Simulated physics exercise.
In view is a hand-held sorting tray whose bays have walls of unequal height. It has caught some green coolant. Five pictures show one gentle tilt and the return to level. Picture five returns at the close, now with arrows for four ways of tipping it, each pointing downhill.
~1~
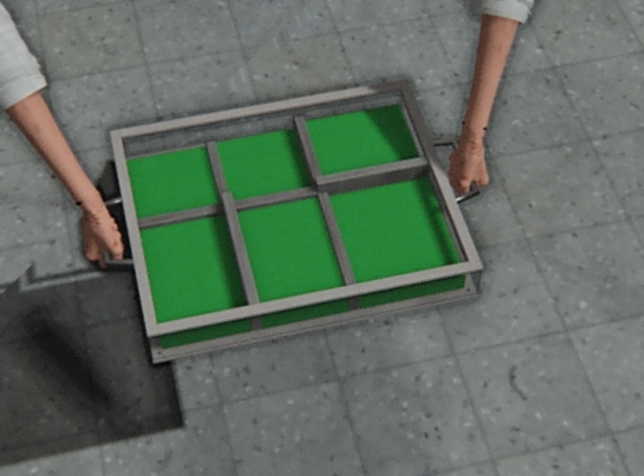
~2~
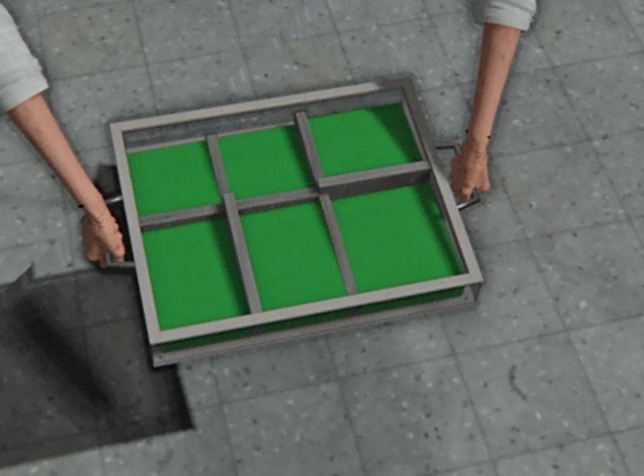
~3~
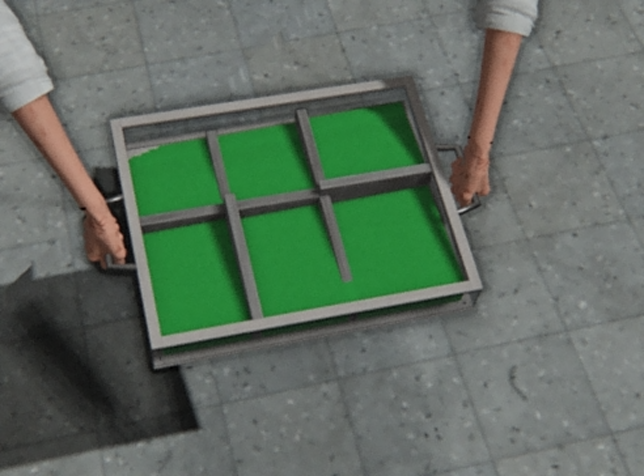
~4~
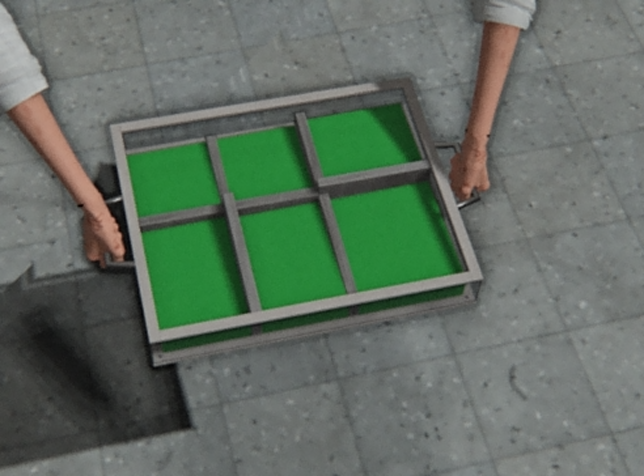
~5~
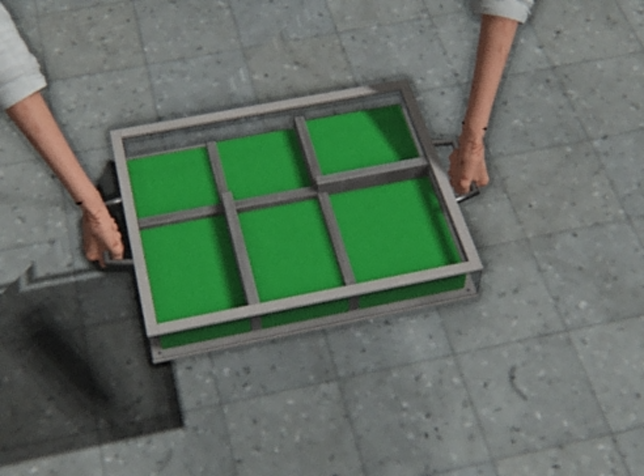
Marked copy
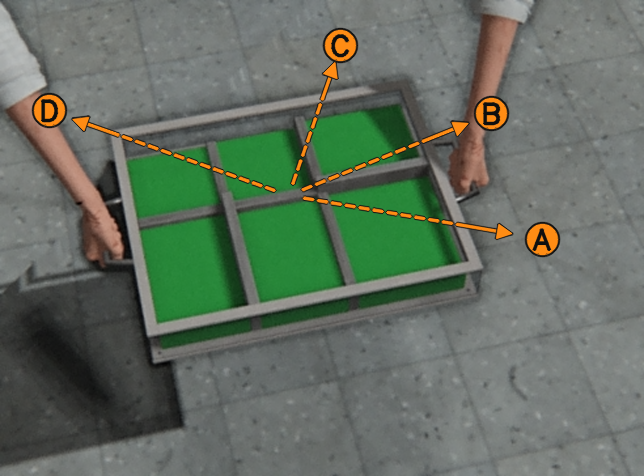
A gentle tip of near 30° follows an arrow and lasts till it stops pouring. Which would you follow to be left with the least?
Direction D does it best.
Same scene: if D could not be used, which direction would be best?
The answer is C.
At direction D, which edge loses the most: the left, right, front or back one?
The left rim.
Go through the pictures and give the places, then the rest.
The tray is level; deepest in the front left bay, at (195, 271), shallowest in the back left.
Tipped about 6° down to the front; no wall is crossed.
Tipped about 9° down to the front; liquid runs over two walls.
Tipped about 5° down to the front; no wall is crossed.
The tray is level; deepest in the front left bay, at (195, 271), shallowest in the back left.
On the marked copy, A ends at (506, 232); B ends at (463, 125); C ends at (333, 67); D ends at (77, 120).
With A, about 40 % stays in the tray, the largest part in the front right bay.
With B, about 45 % stays in the tray, the largest part in the front right bay.
With C, about 31 % stays in the tray, the largest part in the back right bay.
With D, about 22 % stays in the tray, the largest part in the back left bay.
